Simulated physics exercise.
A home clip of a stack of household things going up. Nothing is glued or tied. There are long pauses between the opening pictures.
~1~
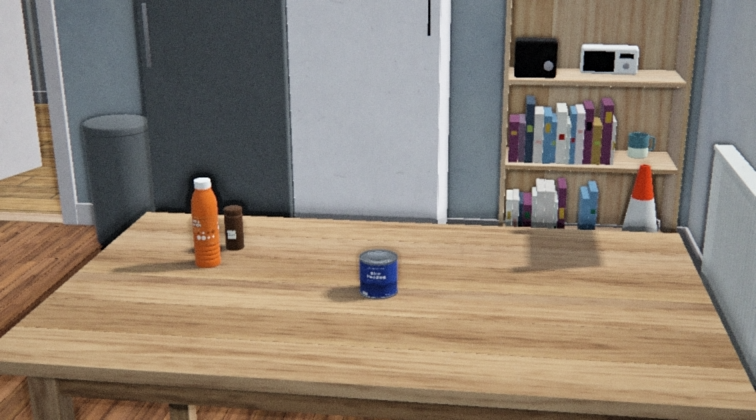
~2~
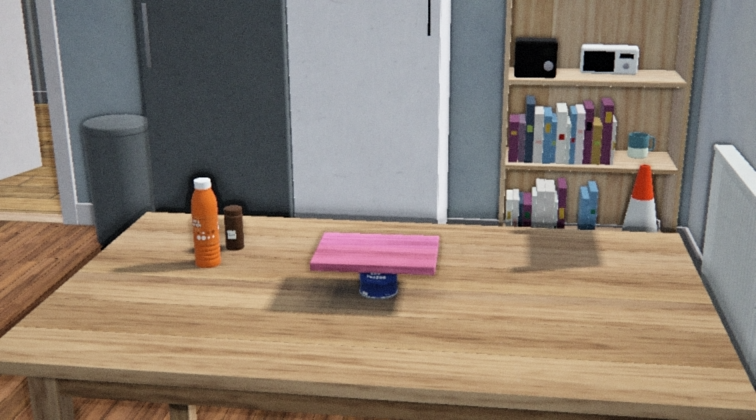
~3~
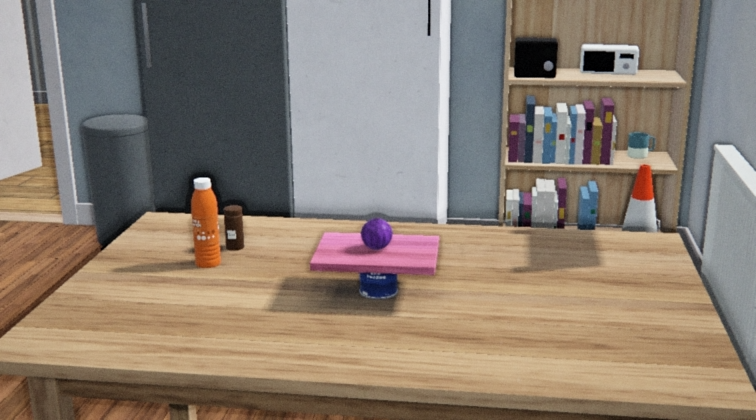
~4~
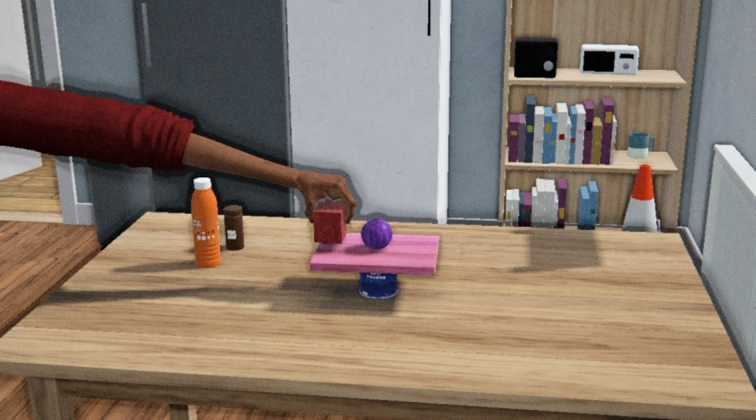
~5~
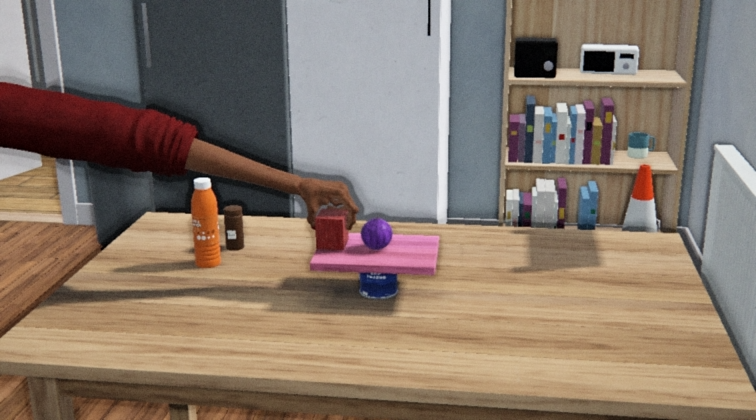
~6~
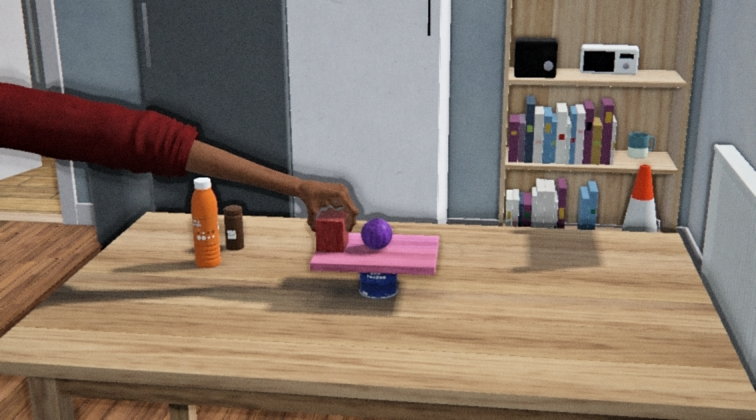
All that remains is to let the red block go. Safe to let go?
In the end the pile stays up.
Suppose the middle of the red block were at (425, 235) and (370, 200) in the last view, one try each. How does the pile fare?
First, it holds; second, it comes apart.
Then, 0.50 s past the last view, nothing moves.
Then, 1.40 s past the last view, red block resting near (332, 232).
Finally, all 6 still in place. Final places as the last picture's camera would see them, red block near (332, 232). The pile holds.
